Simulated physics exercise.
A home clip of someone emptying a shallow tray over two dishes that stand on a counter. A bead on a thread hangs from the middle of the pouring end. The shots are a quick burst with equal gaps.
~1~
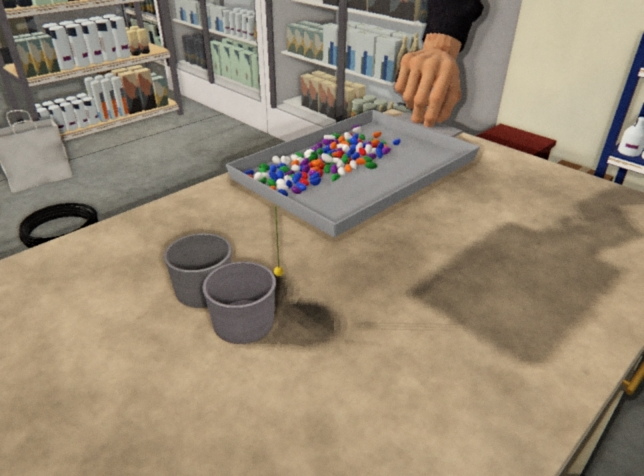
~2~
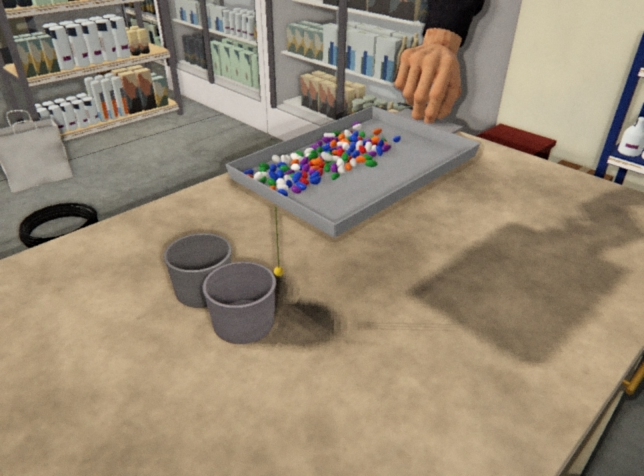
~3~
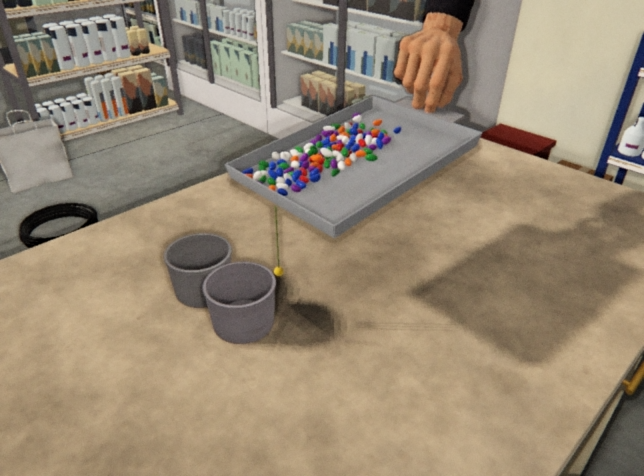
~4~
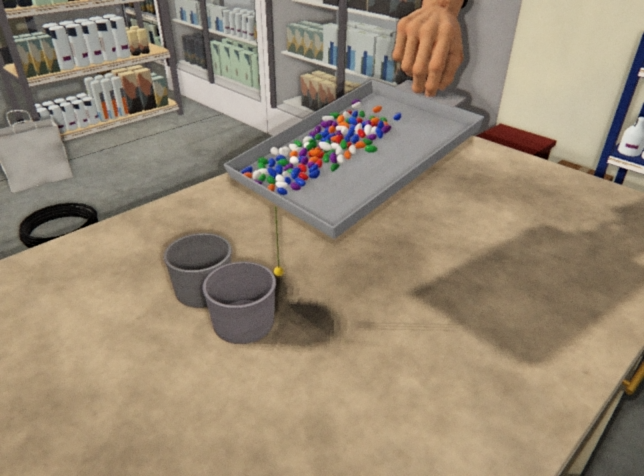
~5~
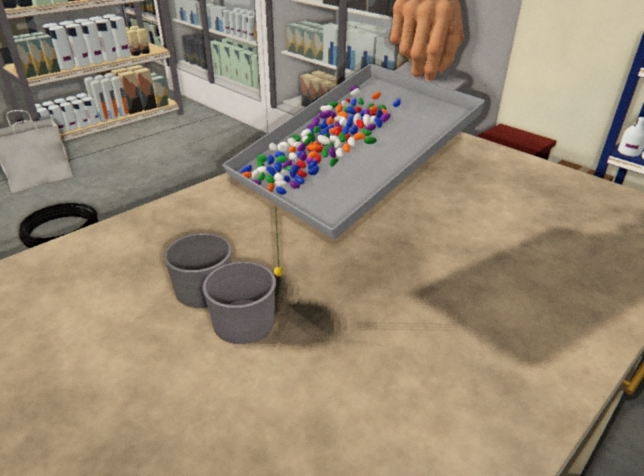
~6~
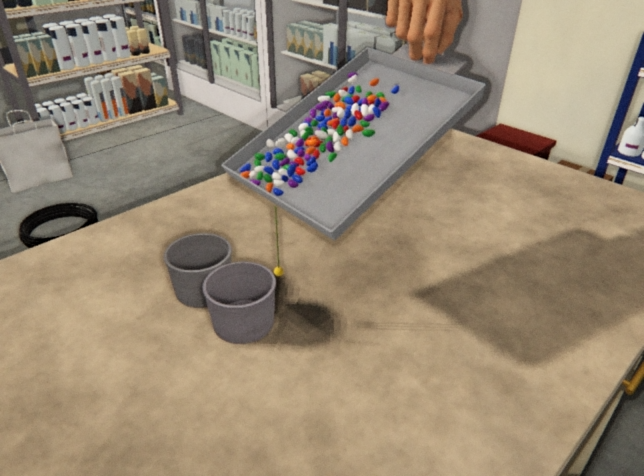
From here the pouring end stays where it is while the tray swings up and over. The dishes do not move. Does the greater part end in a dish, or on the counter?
Caught overall: Less than half.
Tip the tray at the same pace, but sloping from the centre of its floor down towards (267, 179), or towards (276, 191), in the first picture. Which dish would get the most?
At the first place the right one, at the second the dish on the right.
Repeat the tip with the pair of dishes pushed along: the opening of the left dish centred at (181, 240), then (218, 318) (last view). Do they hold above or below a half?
One: Not half. Two: The smaller part.
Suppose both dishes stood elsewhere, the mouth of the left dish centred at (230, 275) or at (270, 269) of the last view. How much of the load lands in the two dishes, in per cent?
The first gives 70 %, the second 10 %.
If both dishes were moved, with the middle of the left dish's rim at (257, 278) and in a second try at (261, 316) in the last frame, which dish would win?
In turn: The right-hand dish; left.
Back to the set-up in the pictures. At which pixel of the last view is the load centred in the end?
Near (268, 357).
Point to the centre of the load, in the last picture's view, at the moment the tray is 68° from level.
At about (282, 184).
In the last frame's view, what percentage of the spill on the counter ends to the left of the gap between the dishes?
Close to 20 per cent.
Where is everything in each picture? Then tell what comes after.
Corners of the pouring end (230, 164) and (335, 222), level; middle of the load (323, 160), jelly beans; left dish (173, 281); right dish (213, 315); bead on its thread (279, 272), in the first picture.
Corners of the pouring end (230, 164) and (335, 222), level; middle of the load (323, 158), in the second picture.
Corners of the pouring end (229, 164) and (334, 223), tipped barely, lowest at the right corner; middle of the load (323, 153), in the third picture.
Corners of the pouring end (228, 164) and (333, 225), tipped a little, lowest at the right corner; middle of the load (322, 147), in the fourth picture.
Corners of the pouring end (226, 164) and (332, 227), tipped clearly, lowest at the right corner; middle of the load (321, 140), in the fifth picture.
Corners of the pouring end (225, 164) and (331, 229), tipped clearly, lowest at the right corner; middle of the load (319, 133); left dish (173, 281); right dish (213, 315), in the sixth picture.
Just after the last frame, tray tipped steeply; almost all on the tray; just a few outside both; about a tenth in the air.
A moment on, tray tipped past a quarter turn; roughly a third on the tray; about a tenth in the right dish; roughly a third outside both; roughly a quarter in the air.
Further on, tray tipped past a quarter turn; roughly a quarter in the right dish; the larger part outside both.
When it is over, tray tipped past a quarter turn; roughly a quarter in the right dish; not one in the left dish; the larger part outside both.
